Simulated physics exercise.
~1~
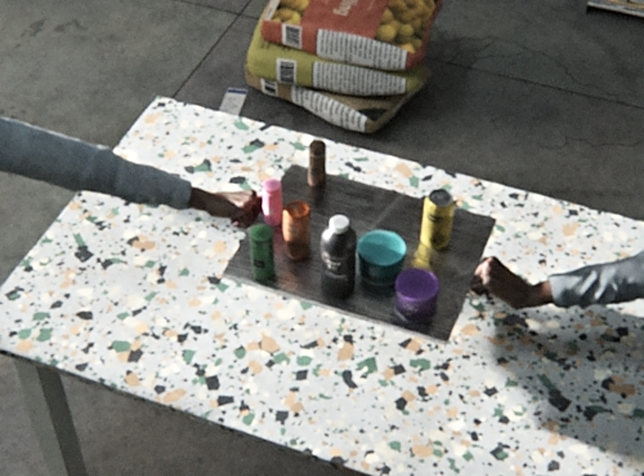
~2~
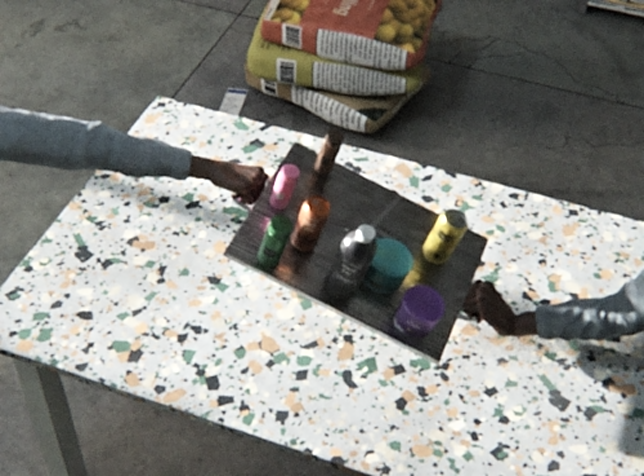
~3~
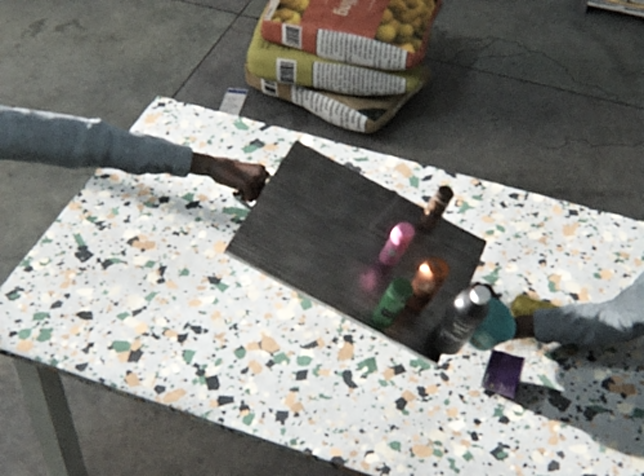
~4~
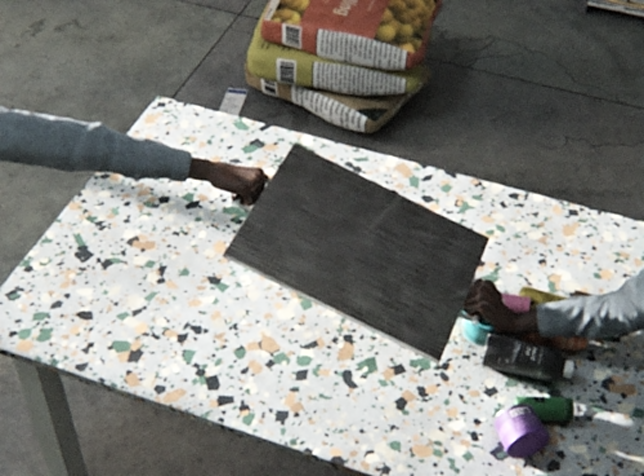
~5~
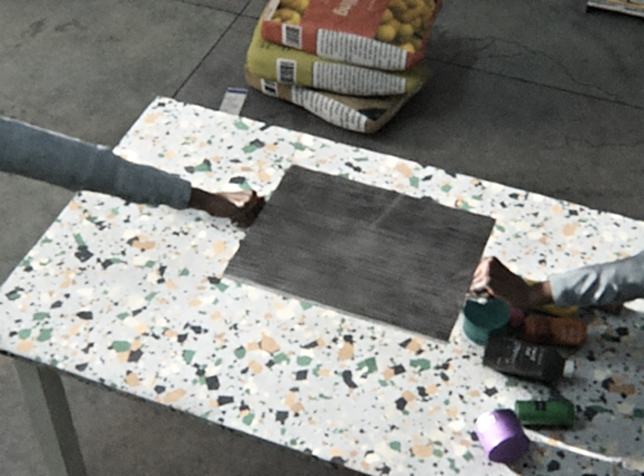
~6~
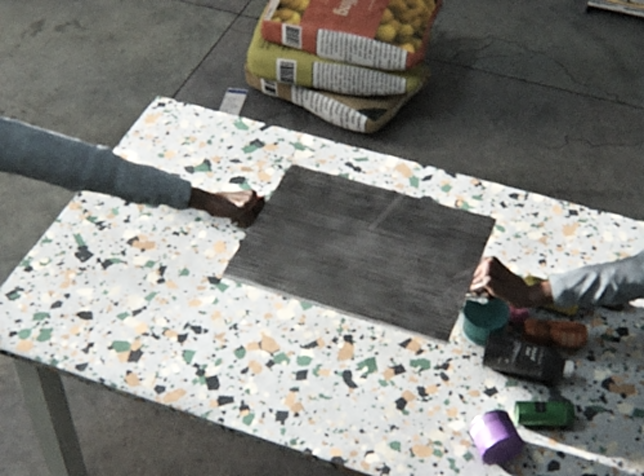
On a speckled table, two hands tip a dark tray rightward, sending bottles, tubs and shakers sliding off, then level it empty.
